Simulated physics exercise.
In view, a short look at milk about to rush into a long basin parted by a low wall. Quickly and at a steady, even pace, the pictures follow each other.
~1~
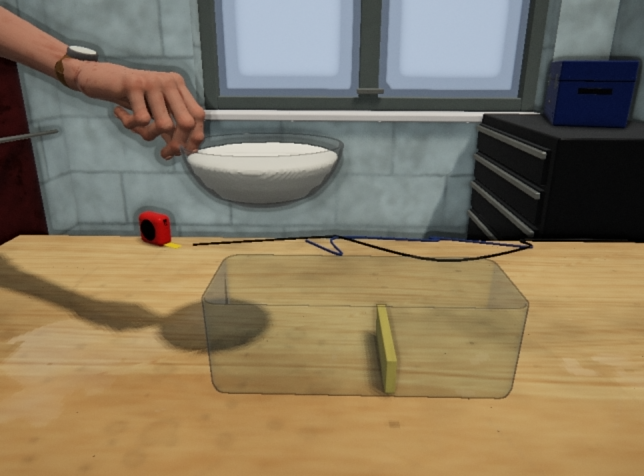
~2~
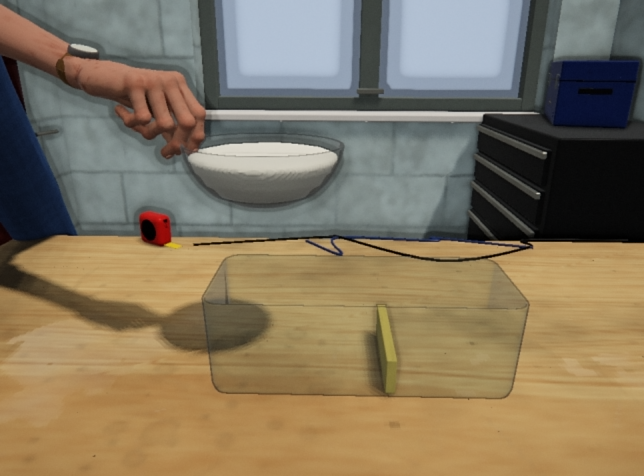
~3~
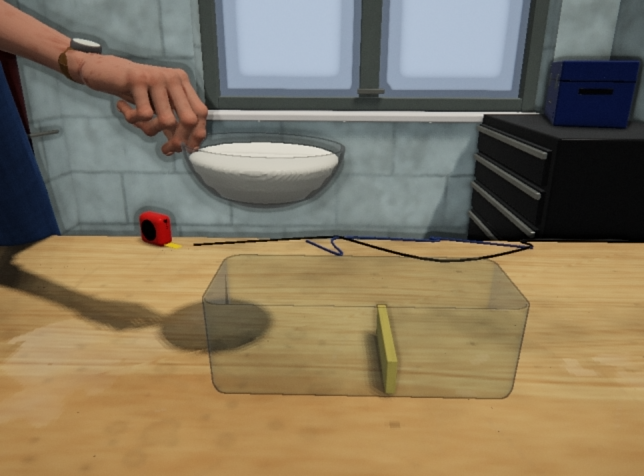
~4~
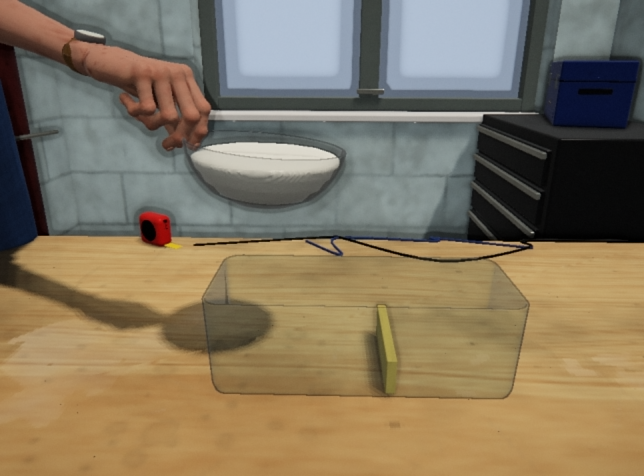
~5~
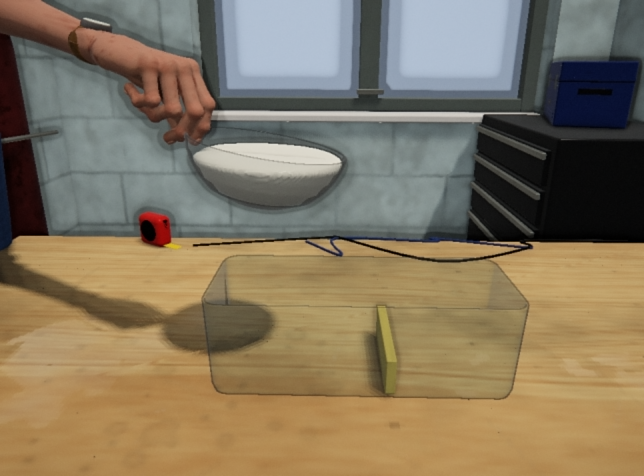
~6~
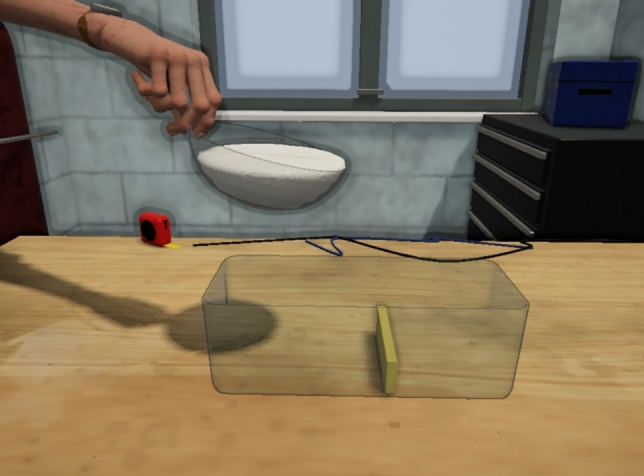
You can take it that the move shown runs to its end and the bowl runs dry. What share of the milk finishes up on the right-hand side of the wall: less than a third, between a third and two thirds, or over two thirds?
Seems the share right of the wall stays inside the range of a third to two thirds.
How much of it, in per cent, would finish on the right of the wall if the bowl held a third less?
About 30 percent.
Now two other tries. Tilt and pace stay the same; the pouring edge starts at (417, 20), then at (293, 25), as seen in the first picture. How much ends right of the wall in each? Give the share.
About 70 % the first time, about 25 % the second.
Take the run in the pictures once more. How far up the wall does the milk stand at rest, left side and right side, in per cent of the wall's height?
Near 30 in a hundred to the left, 50 to the right.
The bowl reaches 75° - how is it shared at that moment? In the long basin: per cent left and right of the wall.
Left: Roughly 15 %; right: Roughly 40 %.
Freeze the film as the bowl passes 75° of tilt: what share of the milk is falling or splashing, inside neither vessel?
I'd reckon some 30 per cent.
A moment on, the tilt is 75° and 16 per cent is still to pour, 14 is left of the wall and 39 right of it.
Next, the tilt is 112° and 0 per cent is still to pour, 45 is left of the wall and 53 right of it.
Then the tilt is 119° and 0 per cent is still to pour, 45 is left of the wall and 53 right of it.
Later the tilt is 119° and 0 per cent is still to pour, 45 is left of the wall and 53 right of it.
In the end 45 per cent lies left of the wall, 53 right of it and 2 outside.
